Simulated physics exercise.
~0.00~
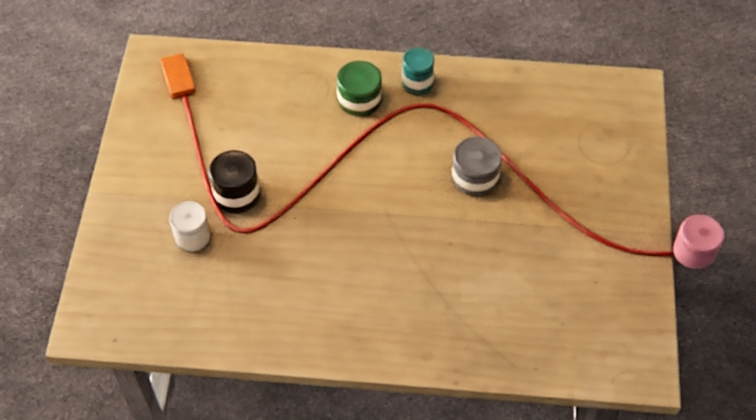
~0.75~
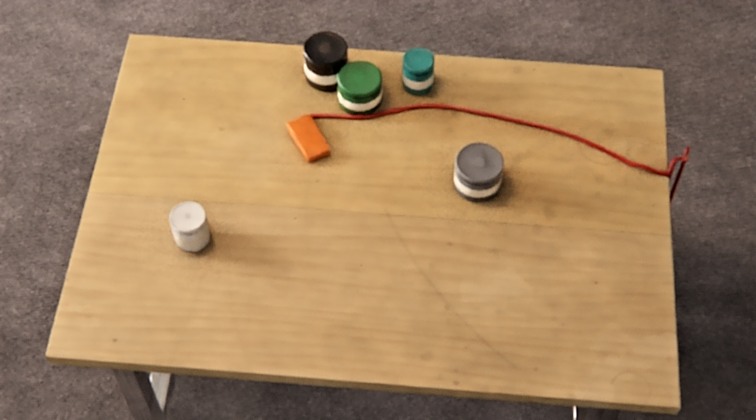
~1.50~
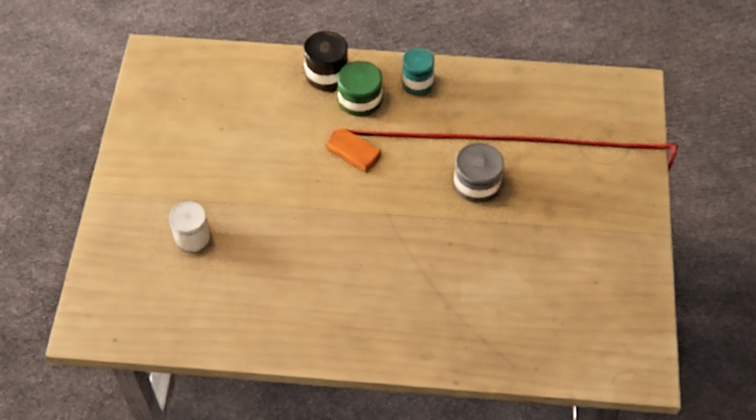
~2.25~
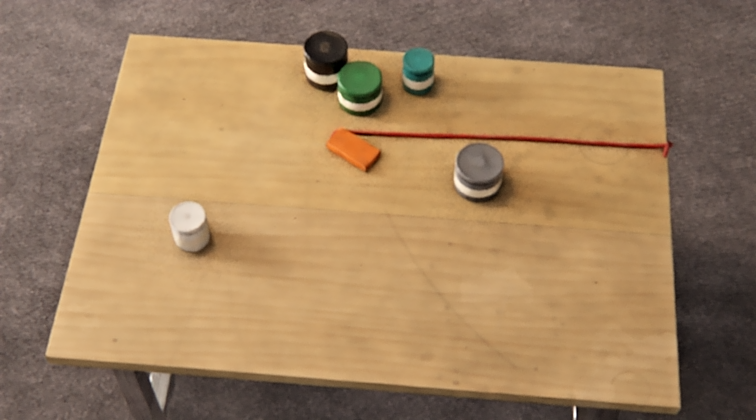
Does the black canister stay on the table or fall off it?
The black canister stays on the table. It gets shifted toward the back and ends up standing next to the green canister.
